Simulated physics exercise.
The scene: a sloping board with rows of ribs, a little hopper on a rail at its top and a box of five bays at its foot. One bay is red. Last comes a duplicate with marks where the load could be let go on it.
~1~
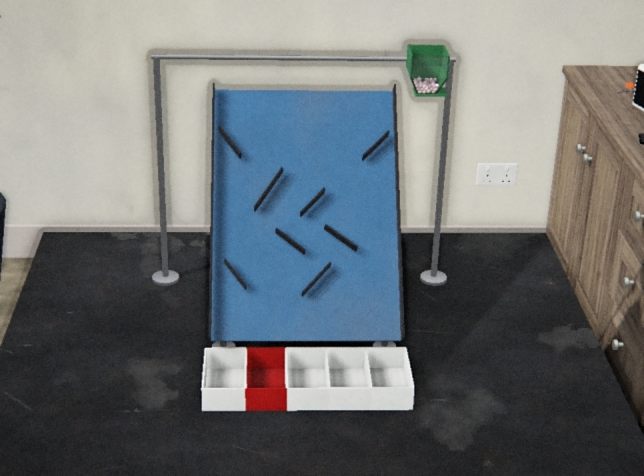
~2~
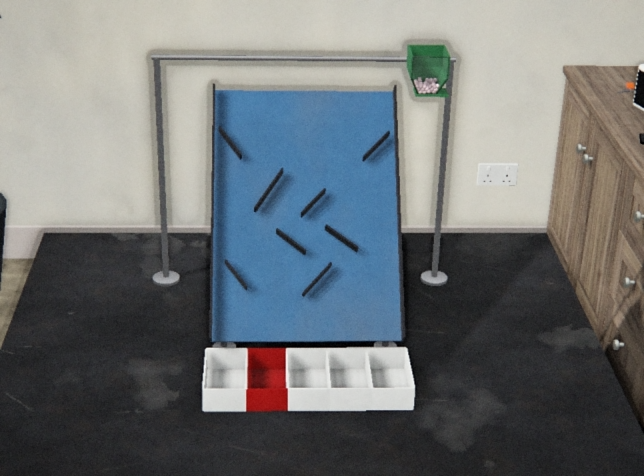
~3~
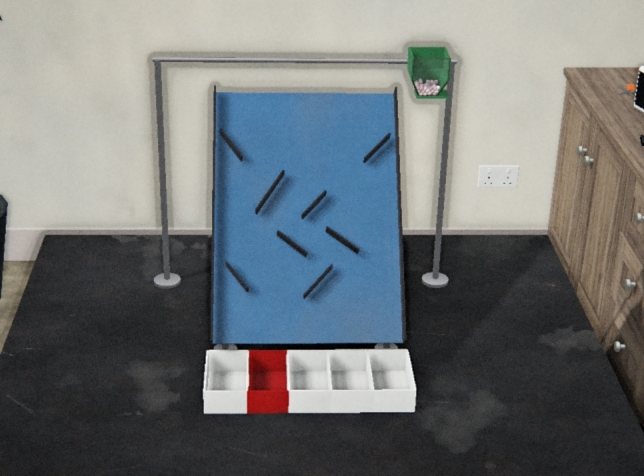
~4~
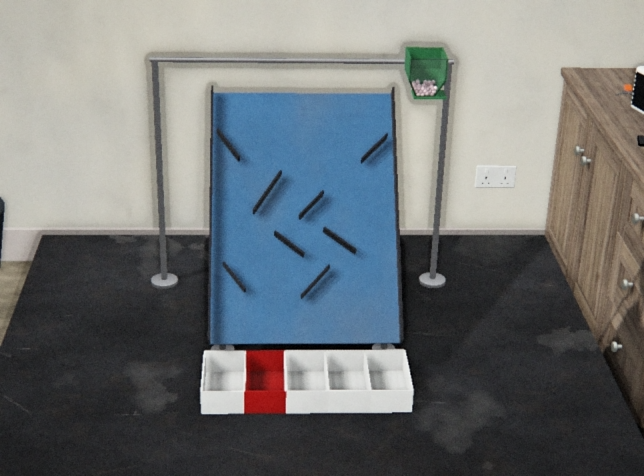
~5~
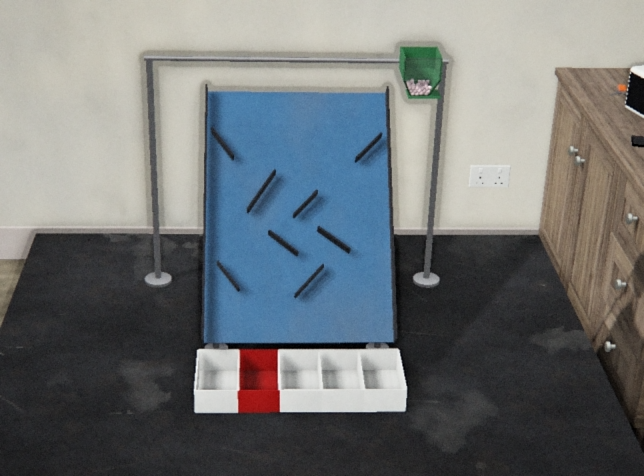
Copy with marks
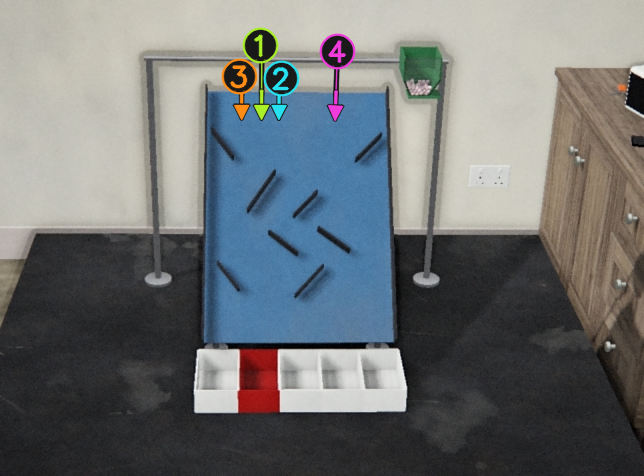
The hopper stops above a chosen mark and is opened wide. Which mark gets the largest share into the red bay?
It is 2.
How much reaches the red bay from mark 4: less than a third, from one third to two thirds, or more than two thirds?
It is less than a third.
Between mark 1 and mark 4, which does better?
That would be 1.
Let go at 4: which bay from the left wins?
It is the fifth one.
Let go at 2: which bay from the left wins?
It is the second one.
On the marked copy, mark 1 meets the board at (261, 114); mark 2 meets the board at (278, 114); mark 3 meets the board at (241, 114); mark 4 meets the board at (335, 114).
Choosing 1, about a quarter in the red bay, about two thirds in other bays, a small part outside the box.
Choosing 2, about half in the red bay, about a third in other bays, a small part outside the box.
Choosing 3, about a third in the red bay, about half in other bays, a small part outside the box.
Choosing 4, a small part in the red bay, most in other bays, a small part outside the box.
